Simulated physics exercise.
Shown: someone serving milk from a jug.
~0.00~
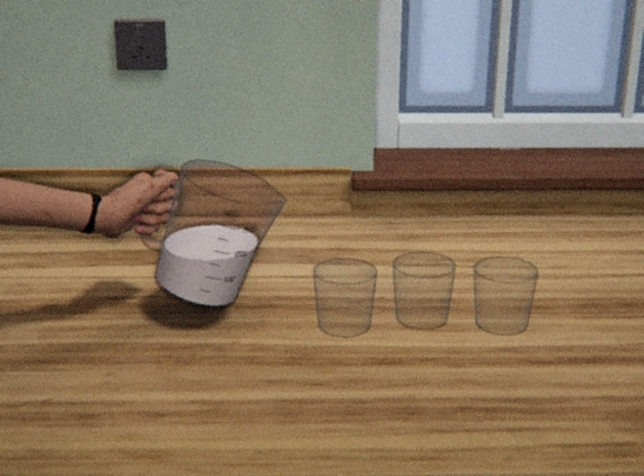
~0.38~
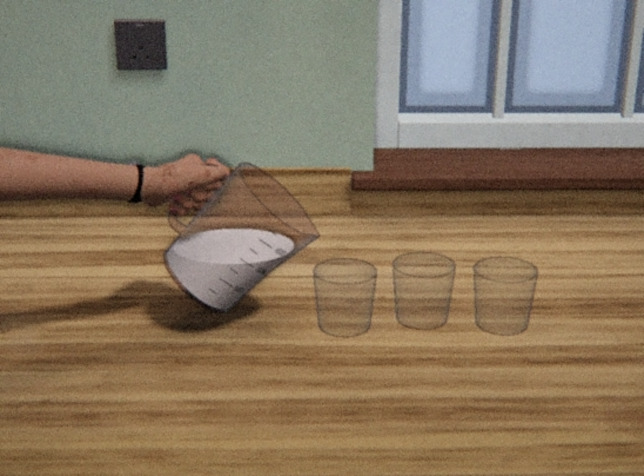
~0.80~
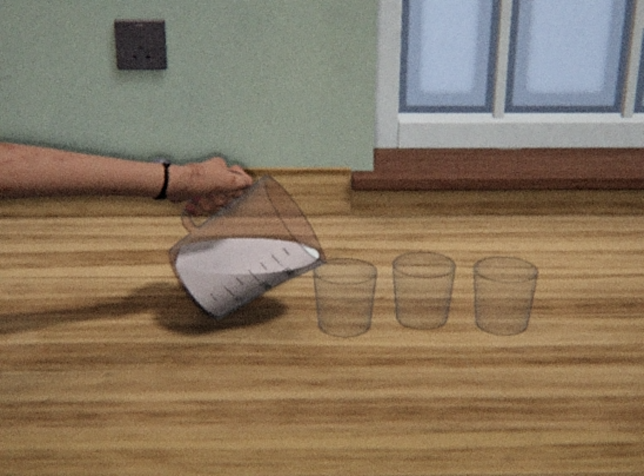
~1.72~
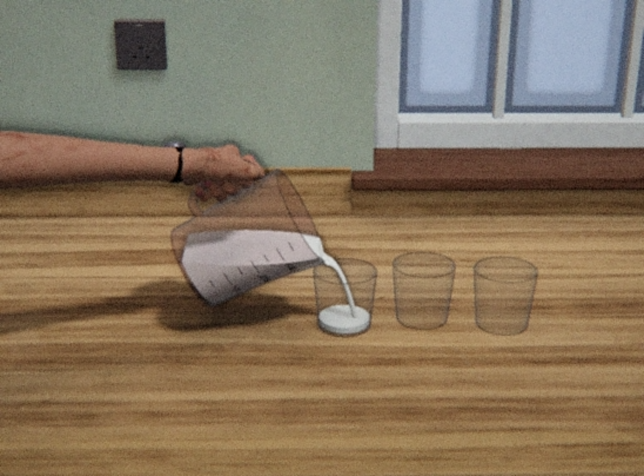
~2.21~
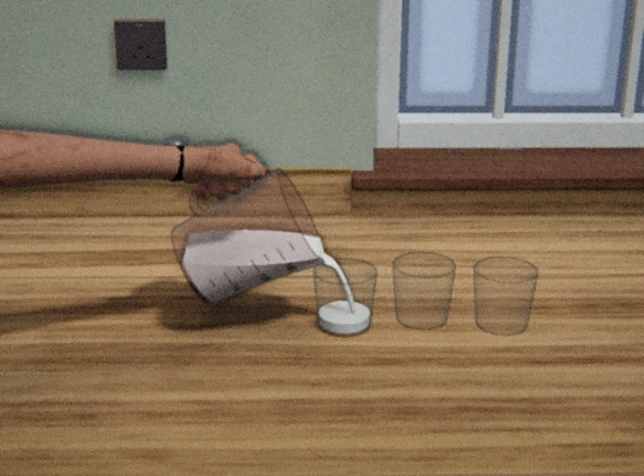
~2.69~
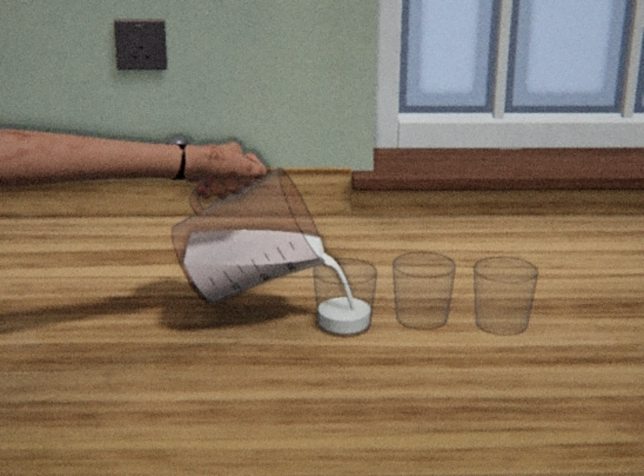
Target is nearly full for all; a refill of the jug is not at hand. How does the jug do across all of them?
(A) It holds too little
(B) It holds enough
Option A: It holds too little.
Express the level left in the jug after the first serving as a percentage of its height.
About 25 %.
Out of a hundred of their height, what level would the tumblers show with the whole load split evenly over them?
Each would stand at about 70 per cent of its height.
Around 5.2 s, the first is about half full.
Around 14.1 s, the first is done and the jug has about half of its load.
Around 31.9 s, the jug is empty with two filled and the next at about a quarter of a serving.
